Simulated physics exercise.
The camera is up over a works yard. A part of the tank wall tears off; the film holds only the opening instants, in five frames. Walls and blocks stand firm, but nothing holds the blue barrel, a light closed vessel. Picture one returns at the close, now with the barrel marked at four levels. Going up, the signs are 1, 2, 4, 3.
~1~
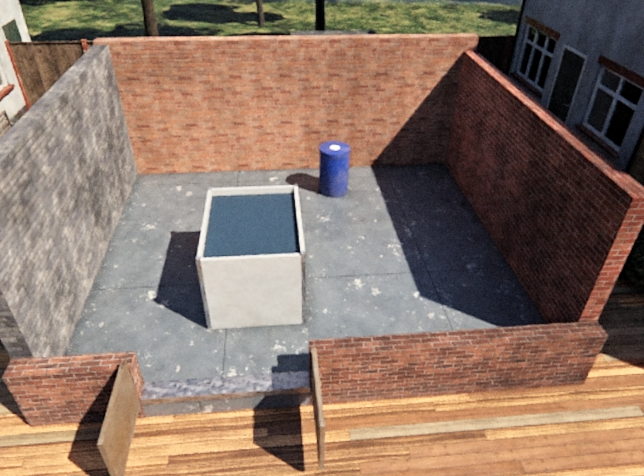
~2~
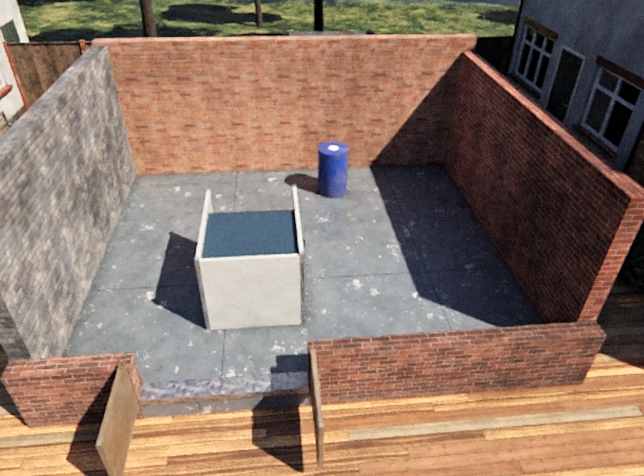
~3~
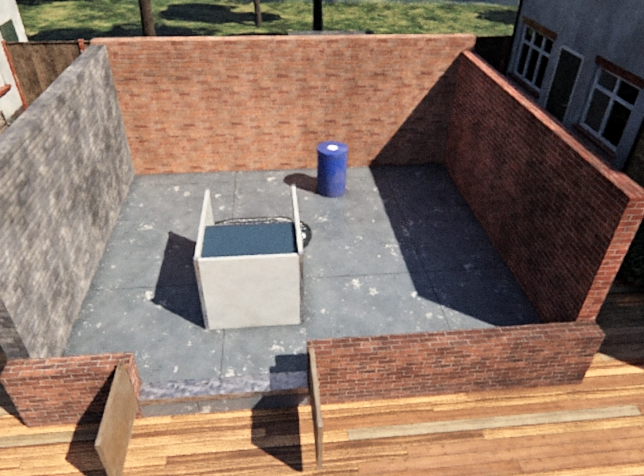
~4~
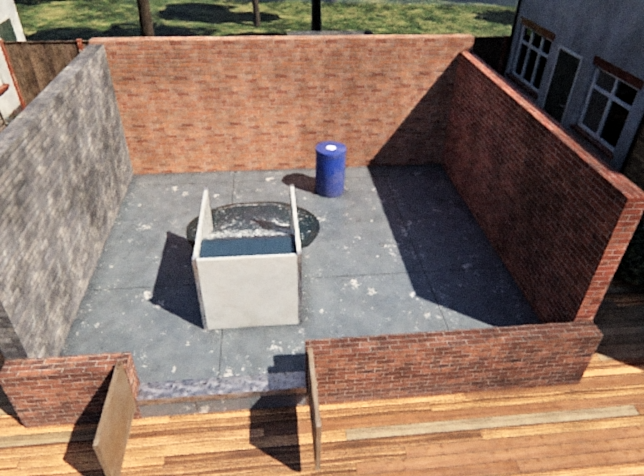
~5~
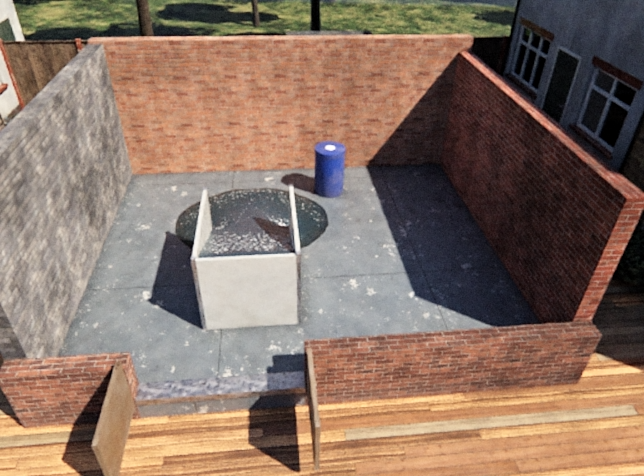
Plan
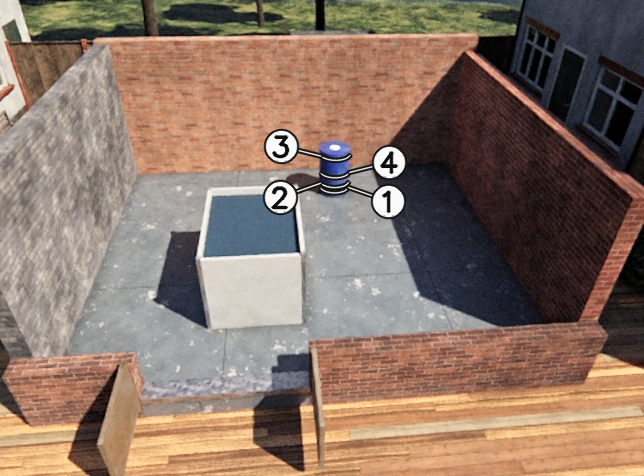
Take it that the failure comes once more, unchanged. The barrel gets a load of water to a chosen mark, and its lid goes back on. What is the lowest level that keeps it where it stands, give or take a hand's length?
Choose 4.
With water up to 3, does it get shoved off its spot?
No, not at all.
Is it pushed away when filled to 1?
Yes, it does.
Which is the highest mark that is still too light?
Mark 2.
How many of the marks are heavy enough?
Two of the four.
On the marked copy, 1 at (335, 192); 2 at (336, 187); 3 at (336, 160); 4 at (336, 177); from the bottom up 1, 2, 4, 3.
Choosing 1, it is pushed about 5 times its own width away.
Choosing 2, it is pushed about twice its own width away.
Choosing 3, it does not move.
Choosing 4, it shifts by a finger or two and stays.
